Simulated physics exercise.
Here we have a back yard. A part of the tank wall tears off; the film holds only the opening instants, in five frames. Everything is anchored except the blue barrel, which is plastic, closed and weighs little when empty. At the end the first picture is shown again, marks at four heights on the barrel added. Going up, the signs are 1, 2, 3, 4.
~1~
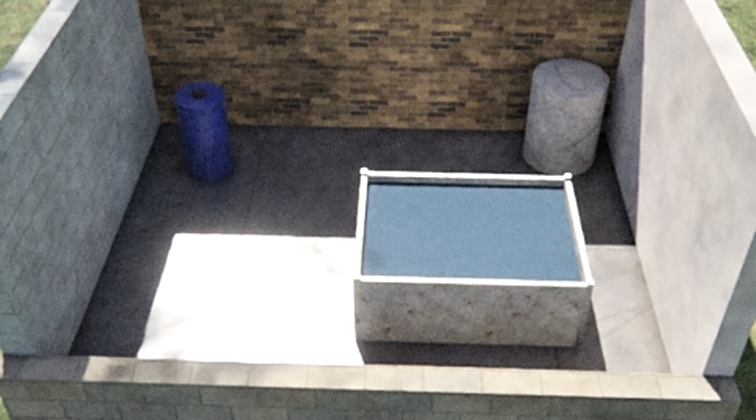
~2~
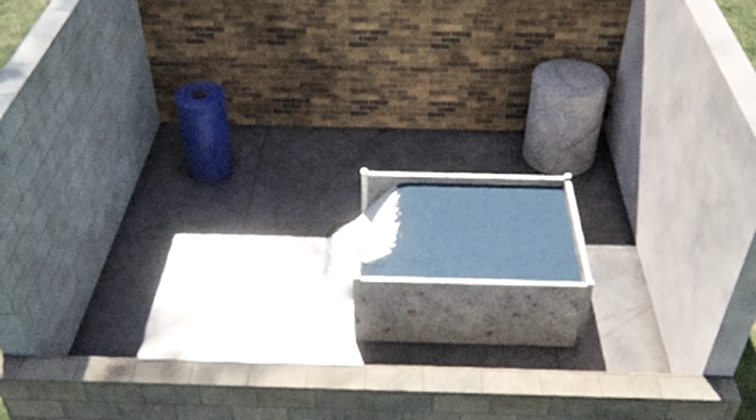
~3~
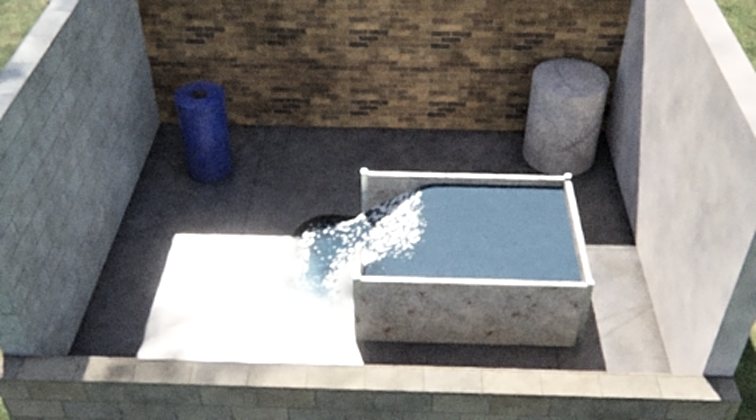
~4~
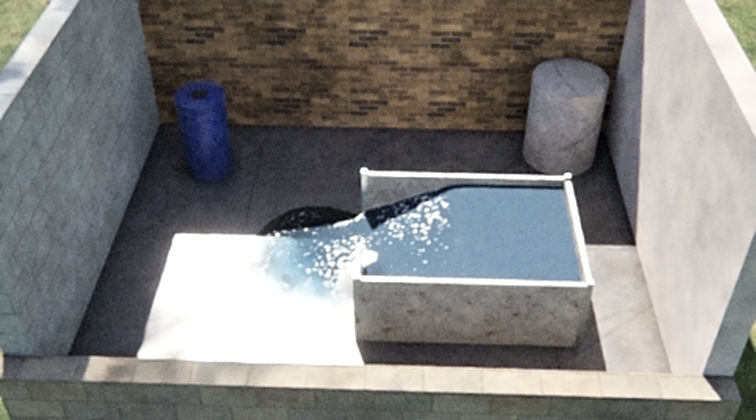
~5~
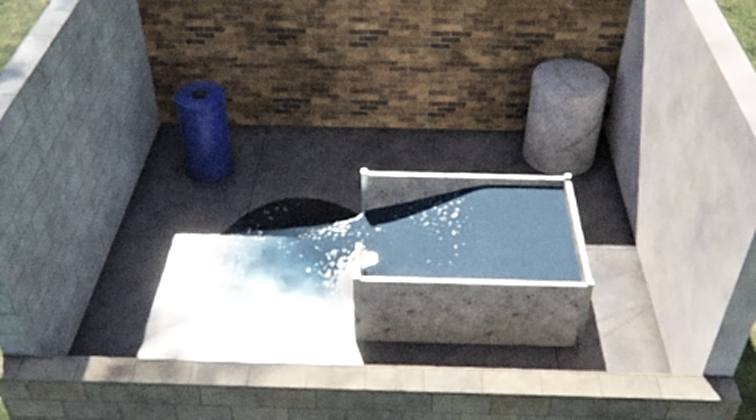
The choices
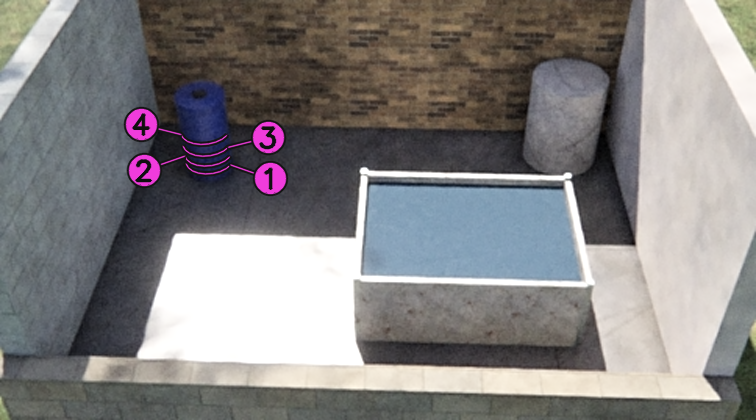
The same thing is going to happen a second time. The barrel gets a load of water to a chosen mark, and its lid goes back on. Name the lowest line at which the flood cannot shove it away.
The answer is mark 2.
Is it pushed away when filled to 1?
Yes.
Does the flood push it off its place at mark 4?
No.
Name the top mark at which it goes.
It is 1.
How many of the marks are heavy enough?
Three of them.
In magenta, 1 at (205, 173); 2 at (204, 166); 3 at (202, 156); 4 at (200, 144); from the bottom up 1, 2, 3, 4.
For mark 1, it is pushed about 3 times its own width away.
For mark 2, it does not move.
For mark 3, it does not move.
For mark 4, it does not move.
